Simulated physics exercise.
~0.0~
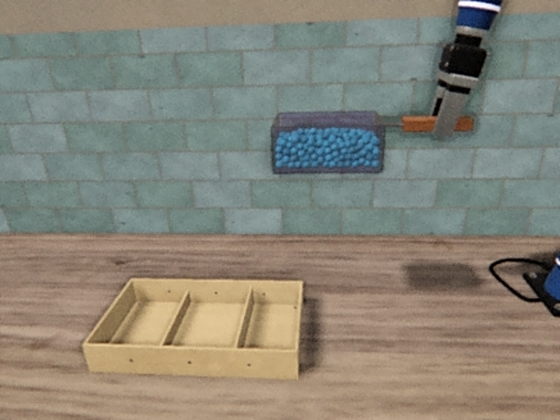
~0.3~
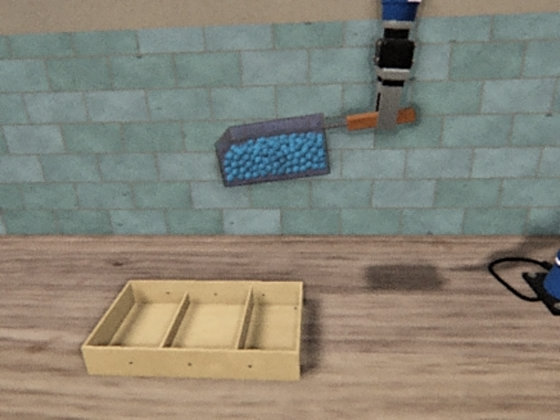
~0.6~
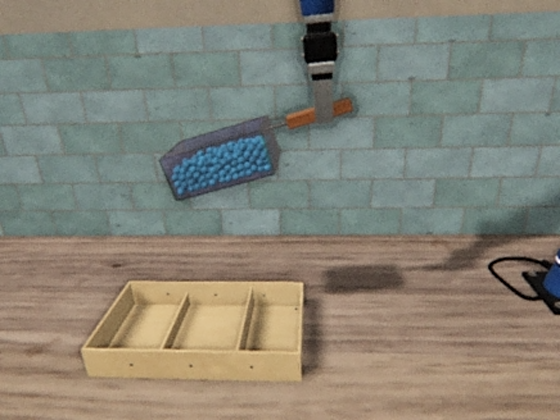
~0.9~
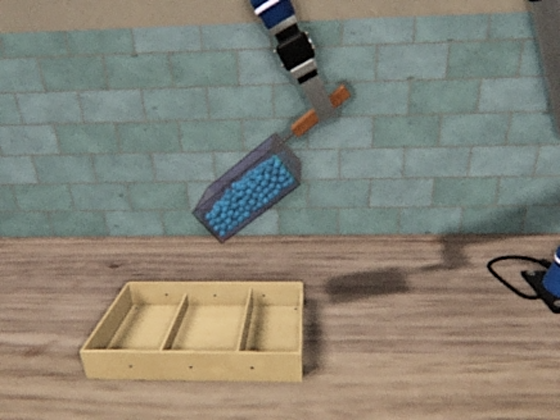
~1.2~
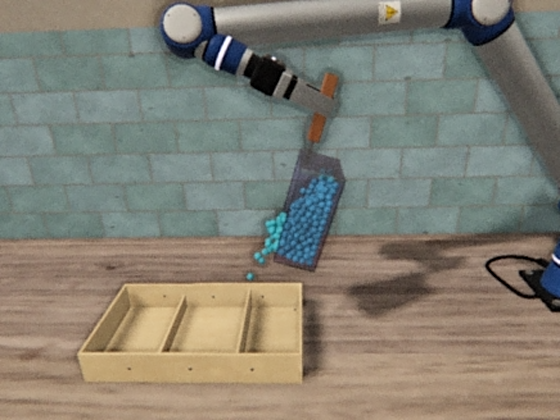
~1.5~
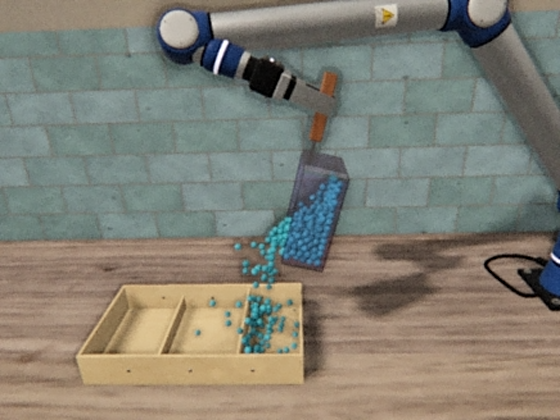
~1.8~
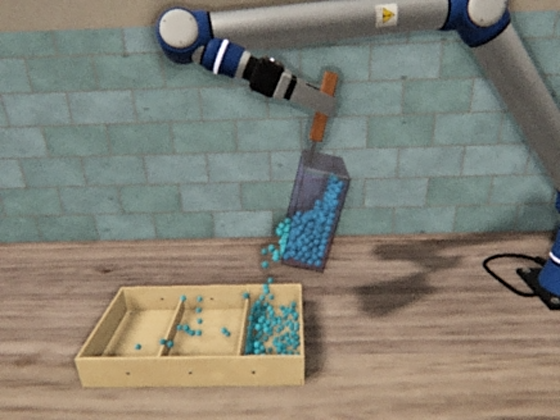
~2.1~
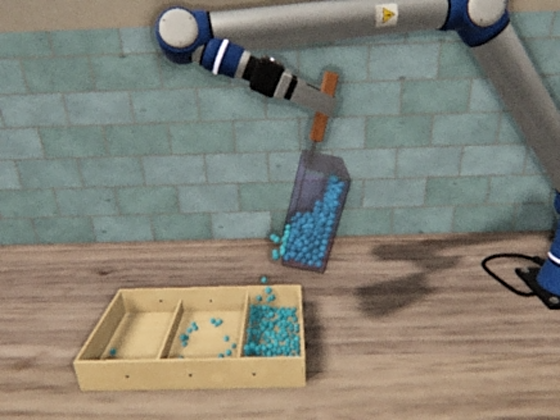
Robot arm tilting a clear box and pouring blue beads into a divided wooden tray, mostly filling the right compartment.
